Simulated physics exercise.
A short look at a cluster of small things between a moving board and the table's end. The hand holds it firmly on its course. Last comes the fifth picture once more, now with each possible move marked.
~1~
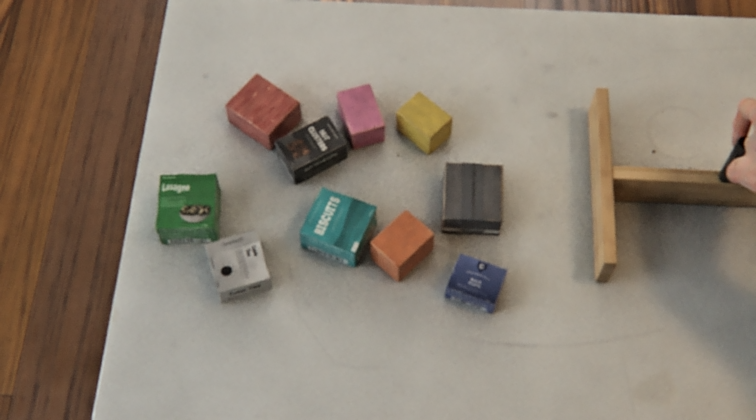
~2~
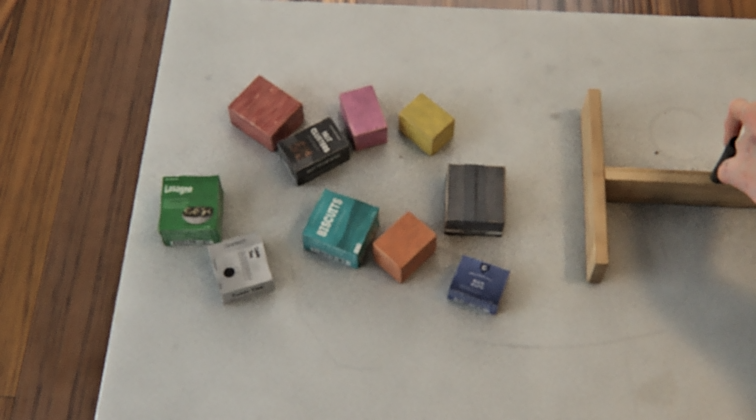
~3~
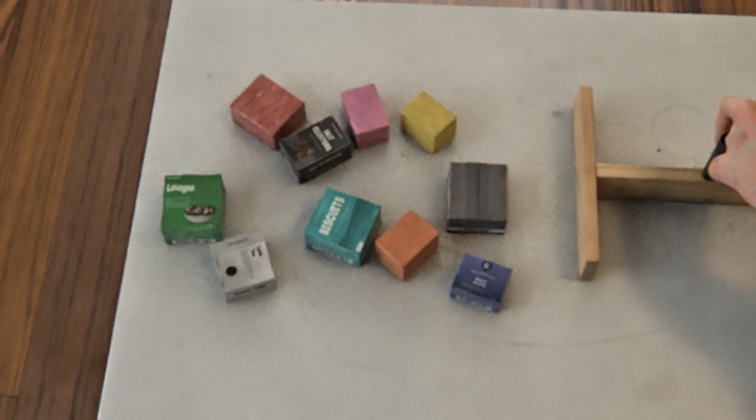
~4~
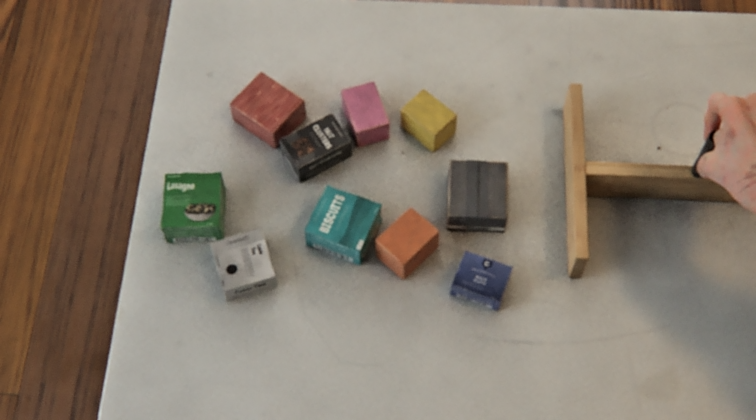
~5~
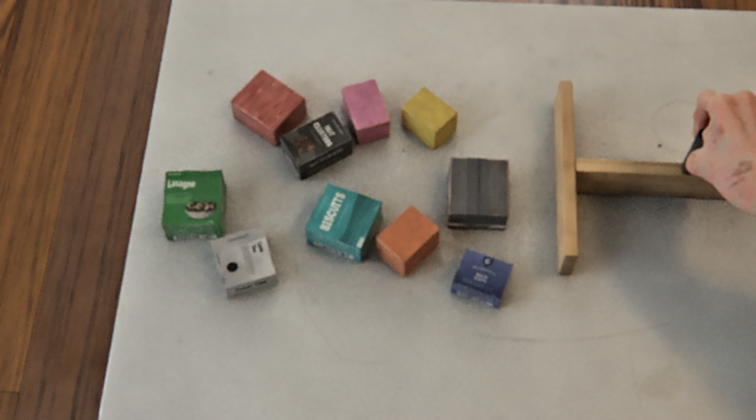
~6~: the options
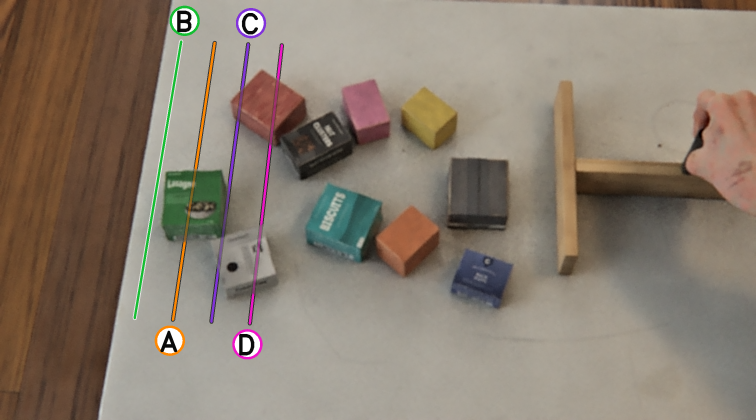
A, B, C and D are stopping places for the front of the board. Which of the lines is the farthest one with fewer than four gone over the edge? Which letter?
Up to line C.
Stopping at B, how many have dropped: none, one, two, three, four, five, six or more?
Six or more.
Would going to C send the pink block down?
No.
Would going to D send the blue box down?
No.
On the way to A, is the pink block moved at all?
By then, yes.
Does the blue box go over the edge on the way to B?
No.
On the marked copy, A at (195, 172); B at (160, 171); C at (231, 173); D at (267, 175).
Following C. Soon after the start, board (446, 159); blue box (472, 289); yellow block (412, 116).
Later, board (324, 154); green packet (174, 199); white box (187, 275).
In the end, board (231, 151); green packet over the edge; red block over the edge; three fallen.
As for the rest, A drops six; B drops nine; D is within the limit but short.
